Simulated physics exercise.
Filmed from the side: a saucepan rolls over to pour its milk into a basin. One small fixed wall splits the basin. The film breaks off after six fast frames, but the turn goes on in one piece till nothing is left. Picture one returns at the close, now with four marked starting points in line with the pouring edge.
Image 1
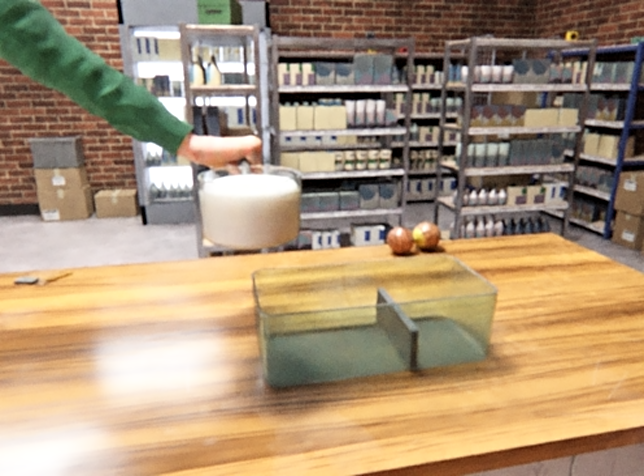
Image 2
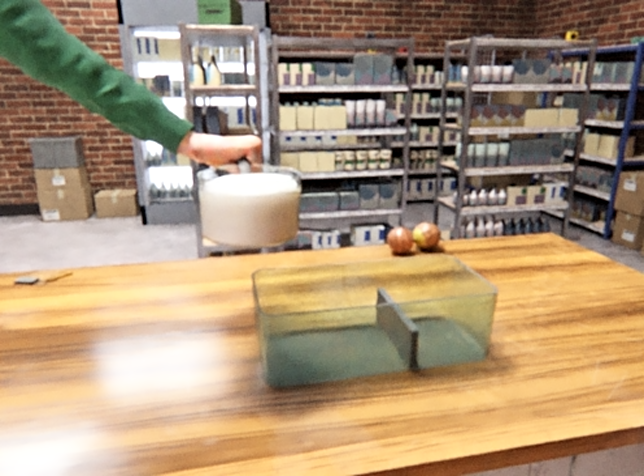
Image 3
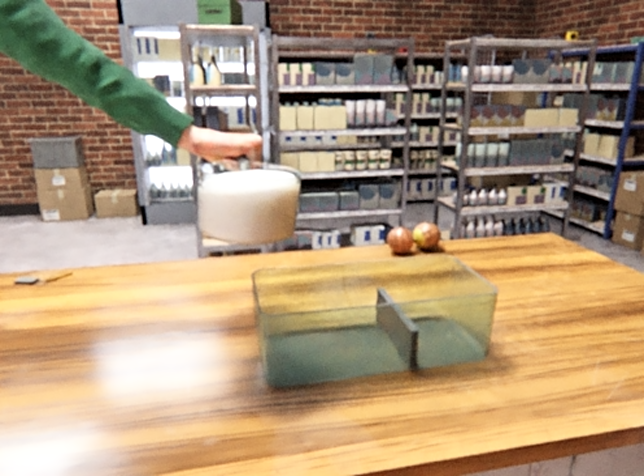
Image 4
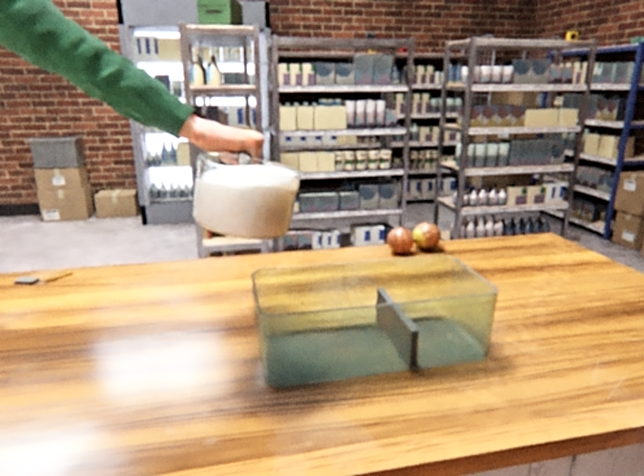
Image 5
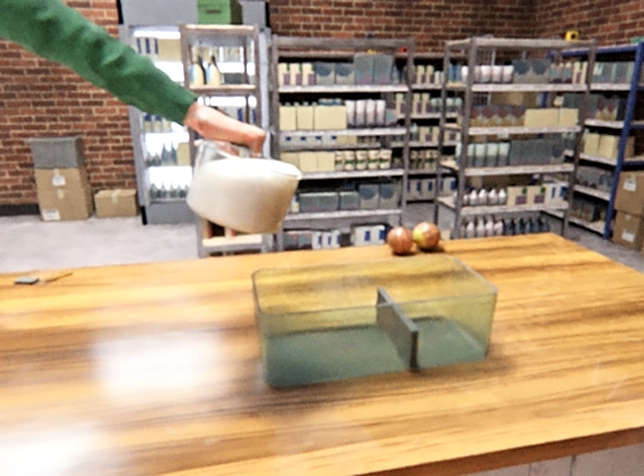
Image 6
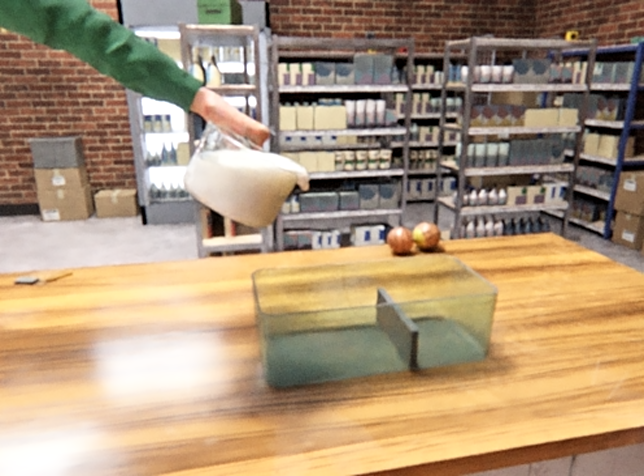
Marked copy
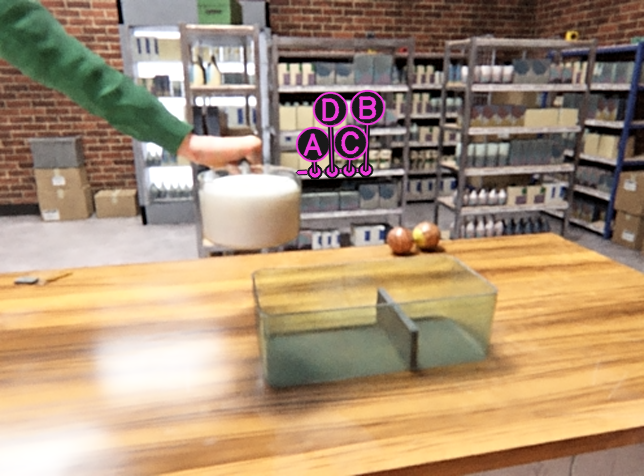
To begin with, a green-sleeved arm holds a saucepan of milk upright, behind and above a clear, divided basin on a wooden table. The hand then gradually tilts the pan down toward the right, and milk reaches over the lip as the tilt steepens, while the basin stays still.
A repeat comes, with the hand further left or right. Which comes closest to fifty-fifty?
Spot A.
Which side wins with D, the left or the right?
The right one.
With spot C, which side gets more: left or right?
The right one.
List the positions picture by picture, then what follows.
In the first frame, upright, lip at (298, 172); basin from (264, 384) to (486, 356); top of the wall at (396, 307); nothing has left yet.
In the second frame, upright, lip at (298, 172); nothing has left yet.
In the third frame, tipped about 5°, lip at (298, 172); nothing has left yet.
In the fourth frame, tipped about 12°, lip at (298, 172); nothing has left yet.
In the fifth frame, tipped about 20°, lip at (298, 172); milk is over the lip, down to (298, 172).
In the sixth frame, tipped about 31°, lip at (298, 172); milk is over the lip, down to (303, 185).
In magenta, A at (315, 171); B at (365, 169); C at (349, 170); D at (332, 171).
For spot A, about 48 % ends left of the wall and 50 % right of it.
For spot B, about 17 % ends left of the wall and 81 % right of it.
For spot C, about 7 % ends left of the wall and 91 % right of it.
For spot D, about 17 % ends left of the wall and 81 % right of it.
